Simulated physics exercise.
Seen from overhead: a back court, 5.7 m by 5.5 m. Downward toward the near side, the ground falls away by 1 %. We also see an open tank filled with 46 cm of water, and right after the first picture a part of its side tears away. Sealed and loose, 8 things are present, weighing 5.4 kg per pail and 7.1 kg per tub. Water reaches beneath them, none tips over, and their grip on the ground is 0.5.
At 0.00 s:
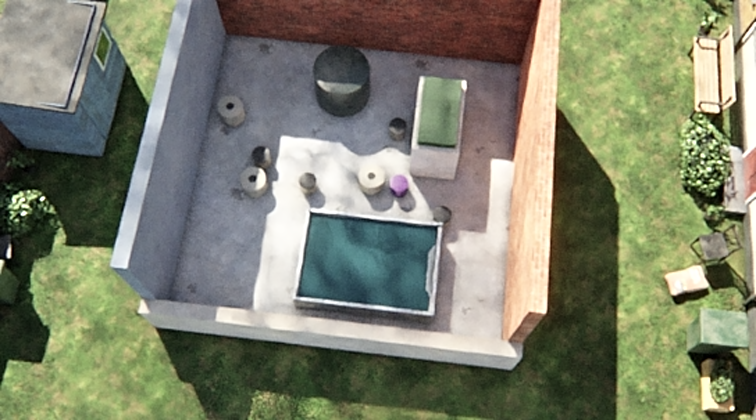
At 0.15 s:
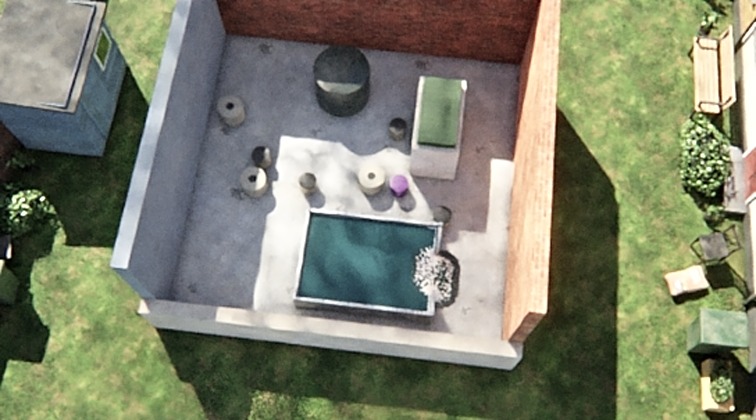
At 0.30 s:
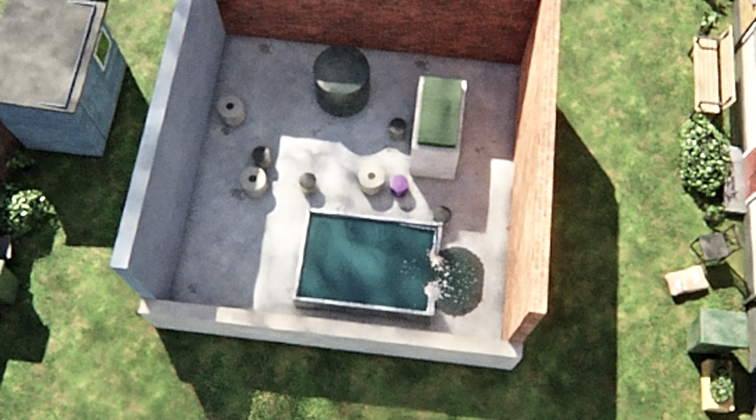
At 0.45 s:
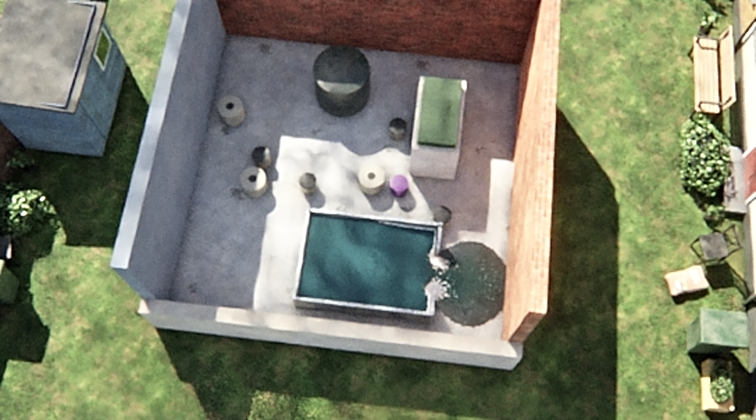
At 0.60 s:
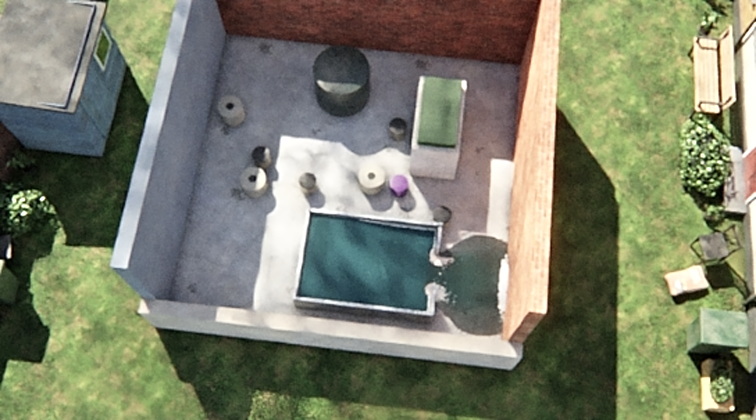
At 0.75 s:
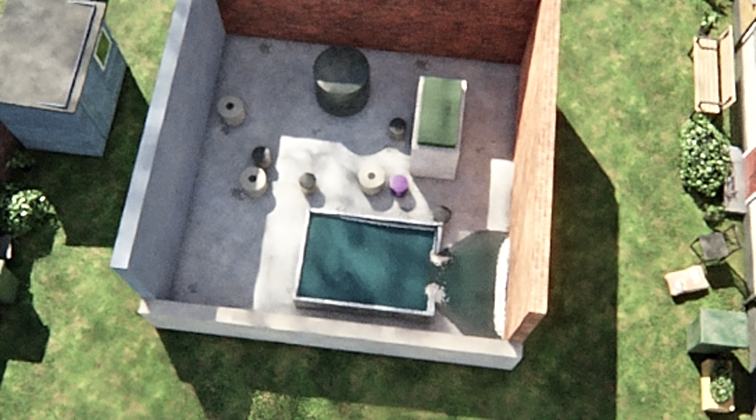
Water bursting through the right side of an open tank in a walled court, spreading across the paving to the brick wall.
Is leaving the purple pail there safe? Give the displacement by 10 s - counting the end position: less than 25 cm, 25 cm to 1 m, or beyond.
It scarcely budges.
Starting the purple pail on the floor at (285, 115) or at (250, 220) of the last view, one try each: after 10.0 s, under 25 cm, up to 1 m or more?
At the first spot it keeps its position; at the second it keeps its position.
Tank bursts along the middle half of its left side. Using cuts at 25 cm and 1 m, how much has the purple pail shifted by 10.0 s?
I'd say the purple pail scarcely moves.
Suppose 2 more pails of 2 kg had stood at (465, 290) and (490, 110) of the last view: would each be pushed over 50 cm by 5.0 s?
In the order asked: Clear of the mark; clear of the mark.
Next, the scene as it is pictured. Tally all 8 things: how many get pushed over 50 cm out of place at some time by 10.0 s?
I count 0 of them.
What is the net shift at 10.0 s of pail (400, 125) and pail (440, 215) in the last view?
Lab note - net shifts in turn: 0 cm; 0 cm.
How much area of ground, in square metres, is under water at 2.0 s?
Somewhere about 8.5 m2, give or take.
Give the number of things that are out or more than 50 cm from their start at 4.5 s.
Count: 0.
After 2.0 s the purple pail is near (399, 183), 0.0 m from its start, aground; 0 afloat.
After 4.5 s the purple pail is near (399, 183), 0.0 m from its start, aground; 0 afloat.
After 7.0 s the purple pail is near (399, 183), 0.0 m from its start, aground; 0 afloat.
After 10.0 s the purple pail is near (399, 183), 0.0 m from its start, aground; 1 afloat.
